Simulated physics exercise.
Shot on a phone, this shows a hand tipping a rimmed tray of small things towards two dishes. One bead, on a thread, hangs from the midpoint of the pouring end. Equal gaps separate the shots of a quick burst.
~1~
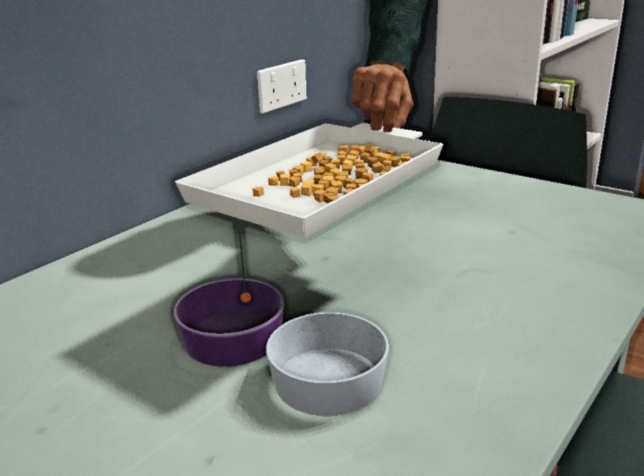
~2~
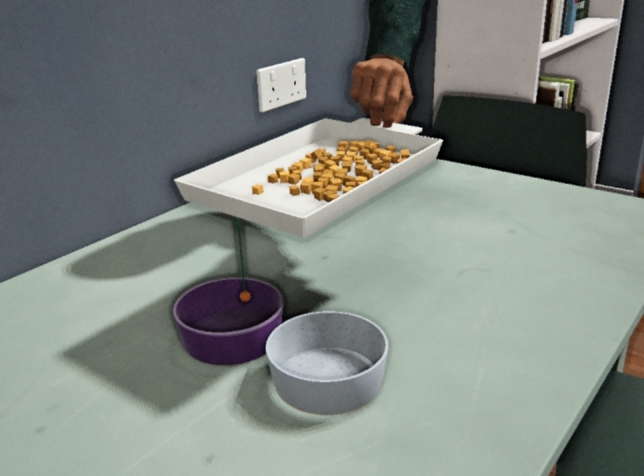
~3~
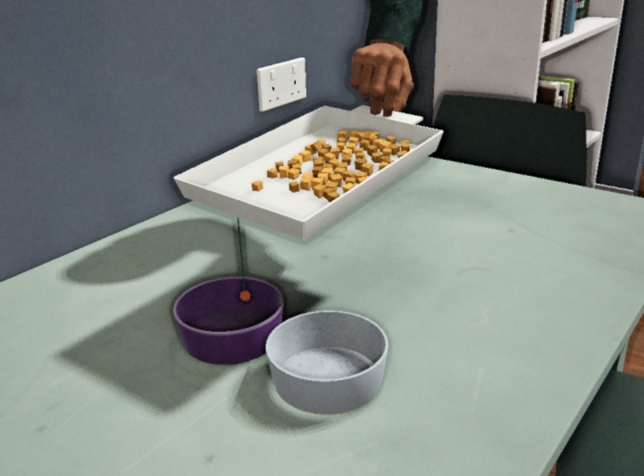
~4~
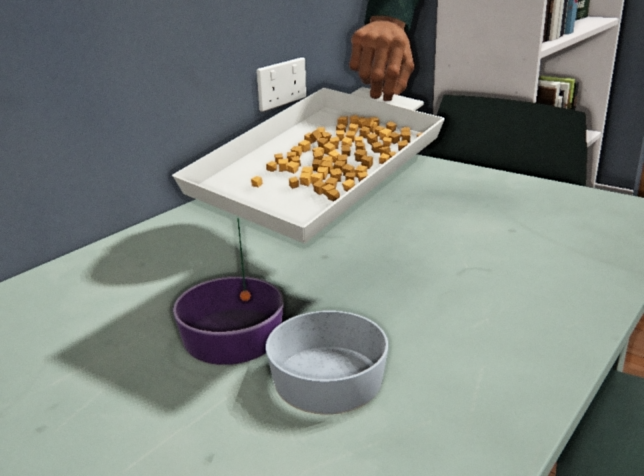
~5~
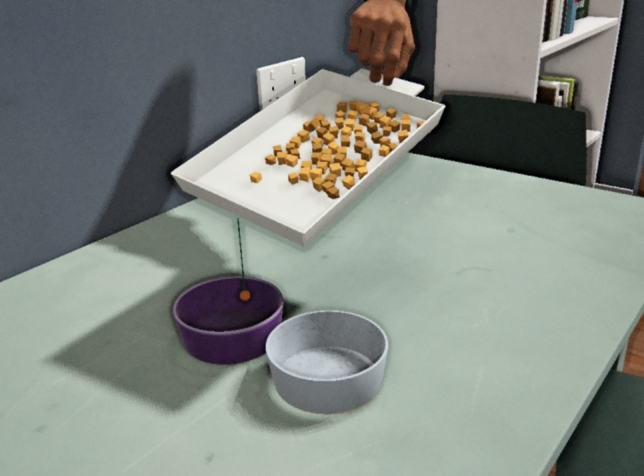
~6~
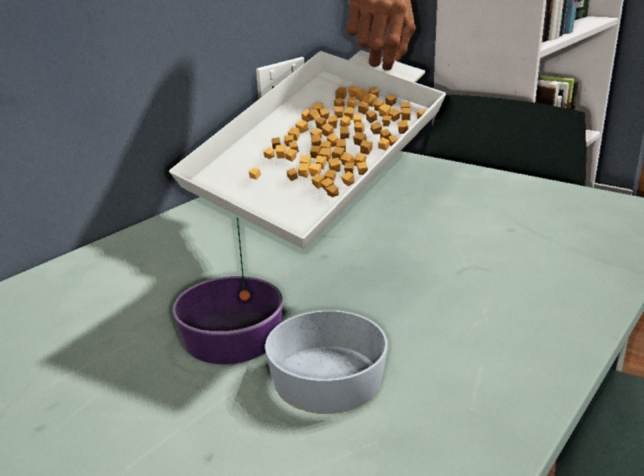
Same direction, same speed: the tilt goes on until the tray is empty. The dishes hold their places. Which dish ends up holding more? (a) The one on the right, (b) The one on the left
(a) The one on the right.
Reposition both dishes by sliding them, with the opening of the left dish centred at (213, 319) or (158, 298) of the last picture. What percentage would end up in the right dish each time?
70 %, then 40 %.
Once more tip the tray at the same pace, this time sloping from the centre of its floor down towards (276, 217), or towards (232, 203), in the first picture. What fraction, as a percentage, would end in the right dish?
Near 40 % and 0 %.
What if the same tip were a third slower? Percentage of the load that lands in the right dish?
About 90 in a hundred.
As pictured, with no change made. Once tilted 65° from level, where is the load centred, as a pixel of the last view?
The middle of the pieces lands at roughly (311, 189).
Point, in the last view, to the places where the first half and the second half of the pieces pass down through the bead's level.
At (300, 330) for the first part, then at (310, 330) for the others.
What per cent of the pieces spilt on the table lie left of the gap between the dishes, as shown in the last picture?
Some 80 %.
Soon after the last picture, tray tipped steeply; nearly all on the tray; a stray few in the air.
A little later, tray tipped past a quarter turn; nearly all on the tray; a small part in the right dish; a stray few outside both; a stray few in the air.
Later still, tray tipped past a quarter turn; most in the right dish; about a quarter outside both.
At rest, tray tipped past a quarter turn; most in the right dish; none in the left dish; about a quarter outside both.
